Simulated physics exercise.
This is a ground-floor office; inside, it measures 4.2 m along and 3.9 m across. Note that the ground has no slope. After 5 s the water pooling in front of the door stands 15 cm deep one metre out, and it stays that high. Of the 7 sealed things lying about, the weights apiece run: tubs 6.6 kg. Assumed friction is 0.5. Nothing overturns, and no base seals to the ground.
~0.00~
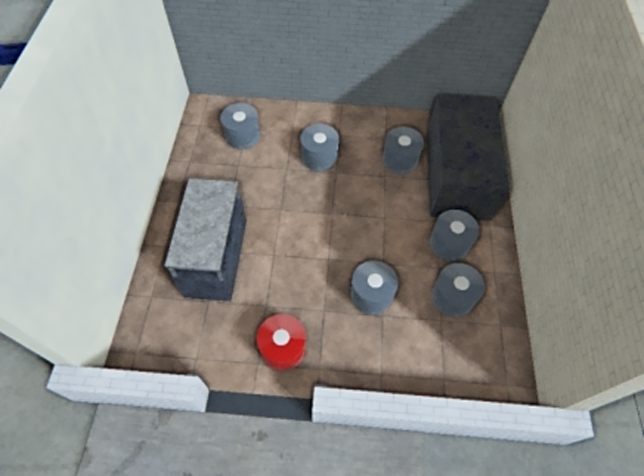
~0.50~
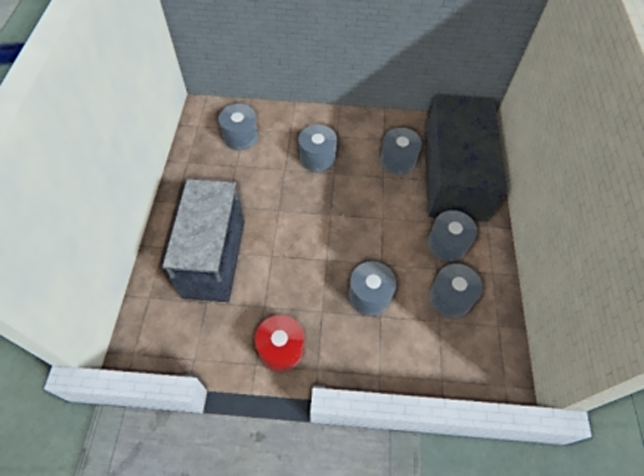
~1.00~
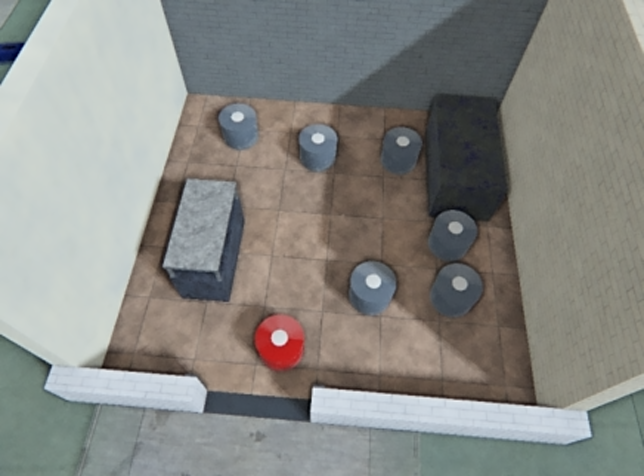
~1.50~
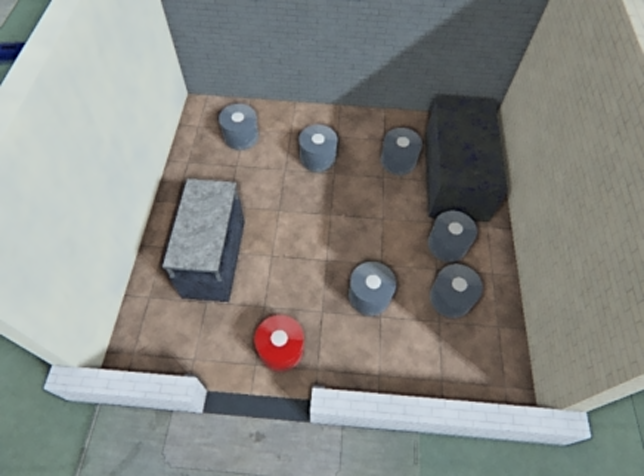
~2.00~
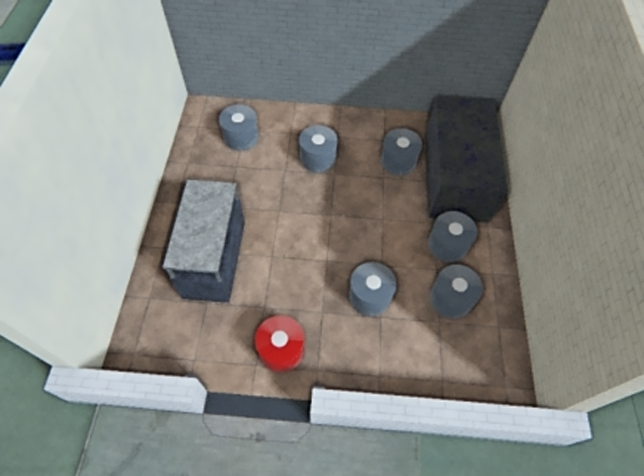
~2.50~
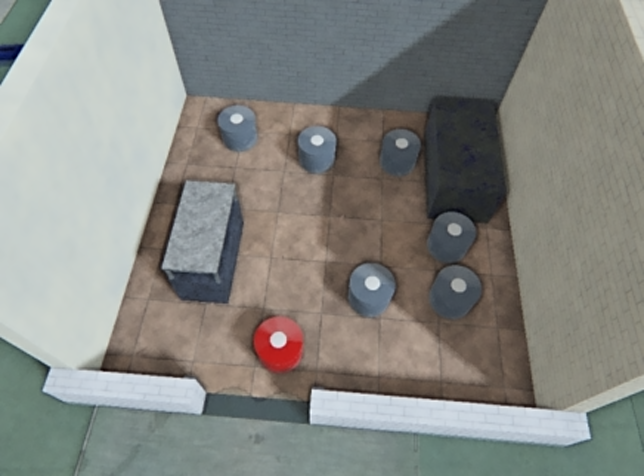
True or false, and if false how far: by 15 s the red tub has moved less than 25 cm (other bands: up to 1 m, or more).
False, more than 1 m.
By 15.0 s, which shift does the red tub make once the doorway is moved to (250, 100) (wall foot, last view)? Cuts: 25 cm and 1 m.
Well, the red tub really gets moving far.
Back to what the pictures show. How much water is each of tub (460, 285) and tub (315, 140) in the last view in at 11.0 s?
Some 2 cm at the first, some 9 cm at the second.
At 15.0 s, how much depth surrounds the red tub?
10 cm or so.
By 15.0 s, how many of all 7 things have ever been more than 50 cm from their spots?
Result: 5.
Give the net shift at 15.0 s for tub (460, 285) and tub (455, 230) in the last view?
First 30 cm, then 20 cm.
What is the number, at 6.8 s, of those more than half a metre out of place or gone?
At that moment it comes to 1.
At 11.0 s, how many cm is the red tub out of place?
Roughly 300 centimetres by that point.
After 3.5 s the red tub is near (280, 336), 0.0 m from its start, aground; 0 afloat.
After 6.8 s the red tub is near (318, 208), 1.5 m from its start, aground; 0 afloat.
After 11.0 s the red tub is near (373, 114), 3.0 m from its start, afloat; 4 afloat.
After 15.0 s the red tub is near (381, 115), 3.0 m from its start, afloat; 7 afloat.
